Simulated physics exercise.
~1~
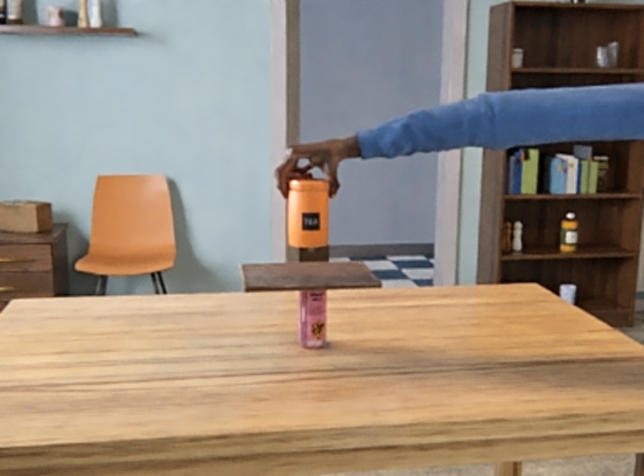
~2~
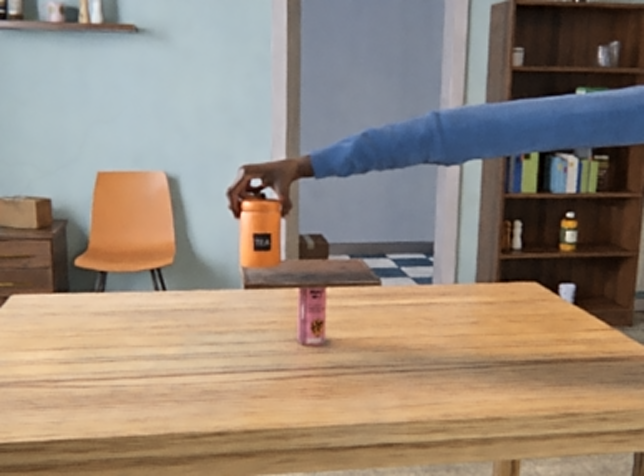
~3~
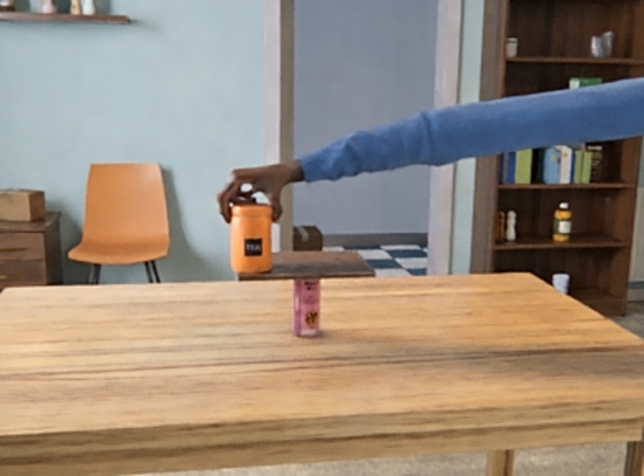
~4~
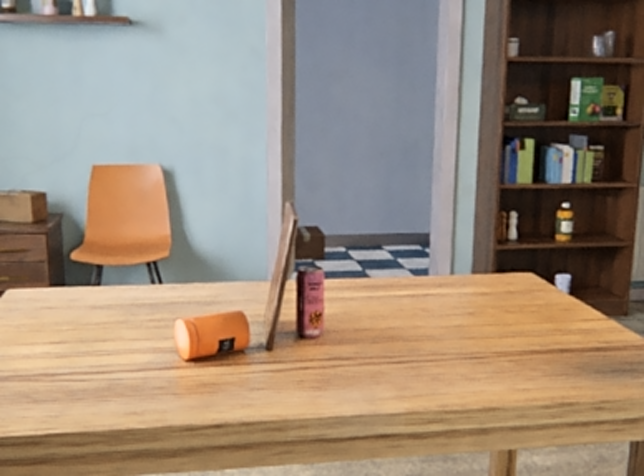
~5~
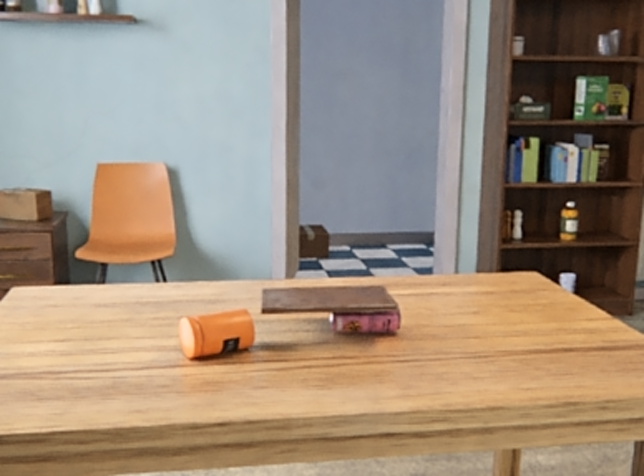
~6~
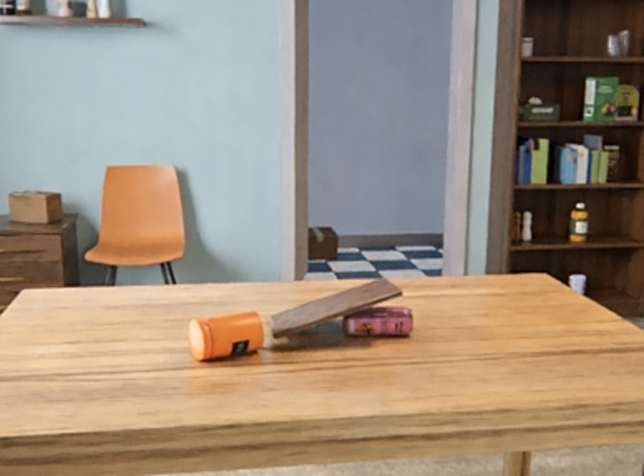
To begin with, a pink can stands upright on a wooden table with a flat brown lid balanced on top, while a hand reaching in from the right holds an orange jar labelled as tea above it. The hand moves the jar left and lowers it to the lid's left edge. Once the hand lets go and withdraws, the lid tips steeply and the jar drops onto its side on the table. The can then topples to the right, with the lid coming down beside it. Finally, the jar and can lie on their sides, the lid resting at a slant between them.
